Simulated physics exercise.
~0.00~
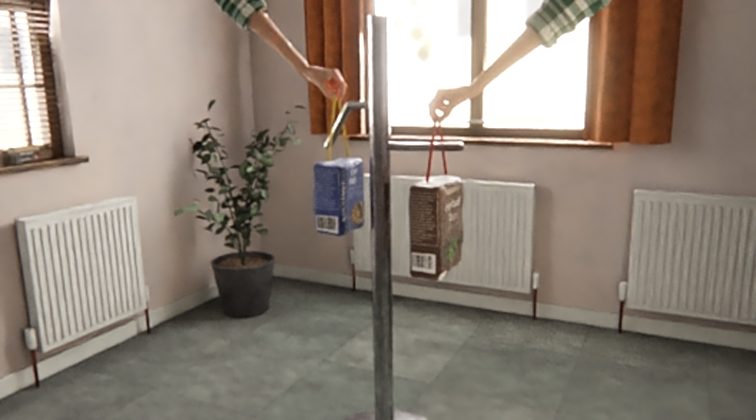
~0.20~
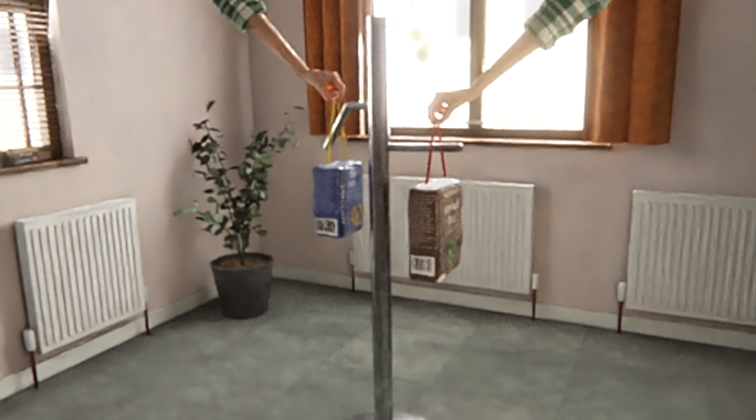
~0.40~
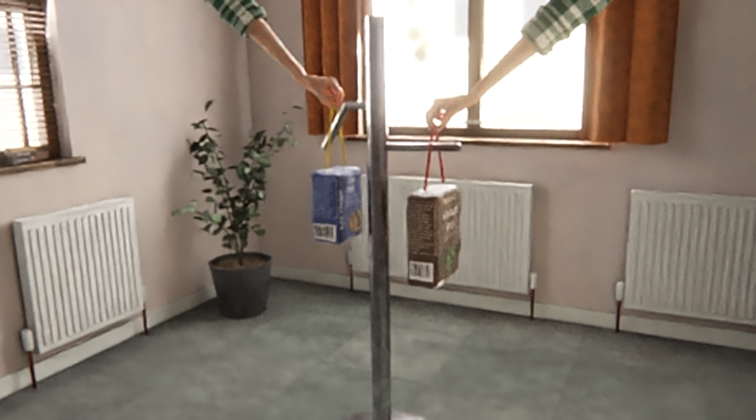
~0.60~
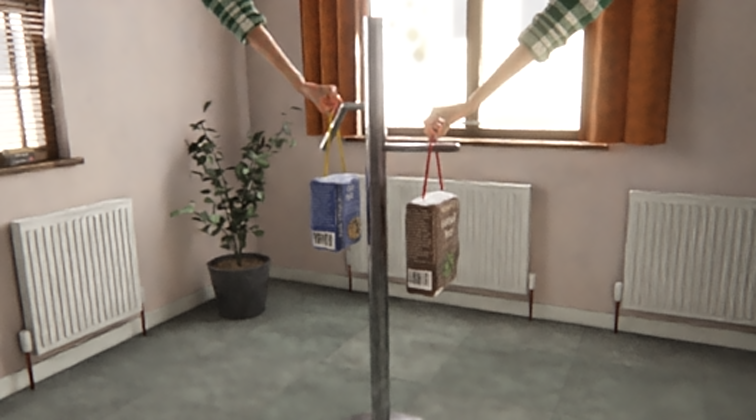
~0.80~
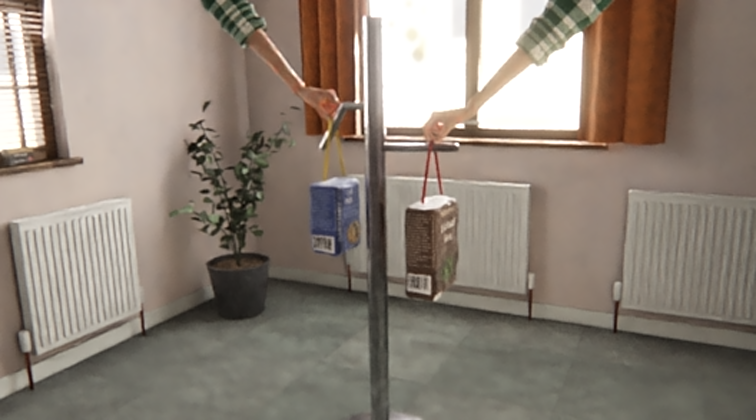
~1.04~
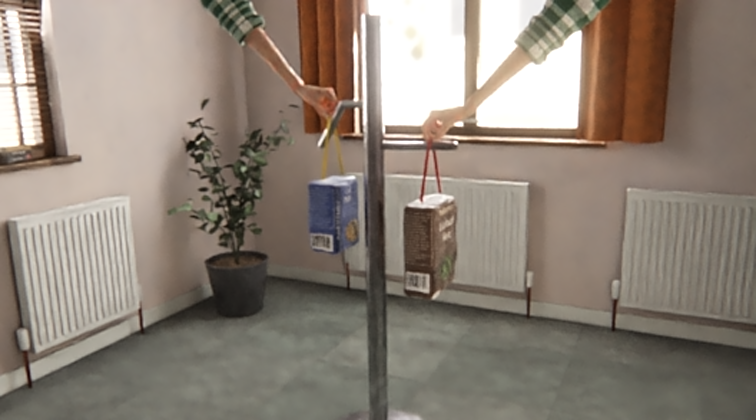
Two hands in plaid sleeves lowering a blue bag and a brown bag by string loops beside a metal stand's pegs.
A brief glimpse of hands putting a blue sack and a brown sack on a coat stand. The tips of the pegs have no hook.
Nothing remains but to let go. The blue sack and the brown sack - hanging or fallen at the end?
My prediction: The blue sack falls down; the brown sack stays up.
After 1.48 s, blue sack on the floor near (342, 408); brown sack hanging near (430, 246).
After 1.80 s, blue sack on the floor; brown sack hanging near (428, 247).
At rest, blue sack on the floor; brown sack hanging near (429, 246). The blue sack drops to the floor and the brown sack remains on its peg.
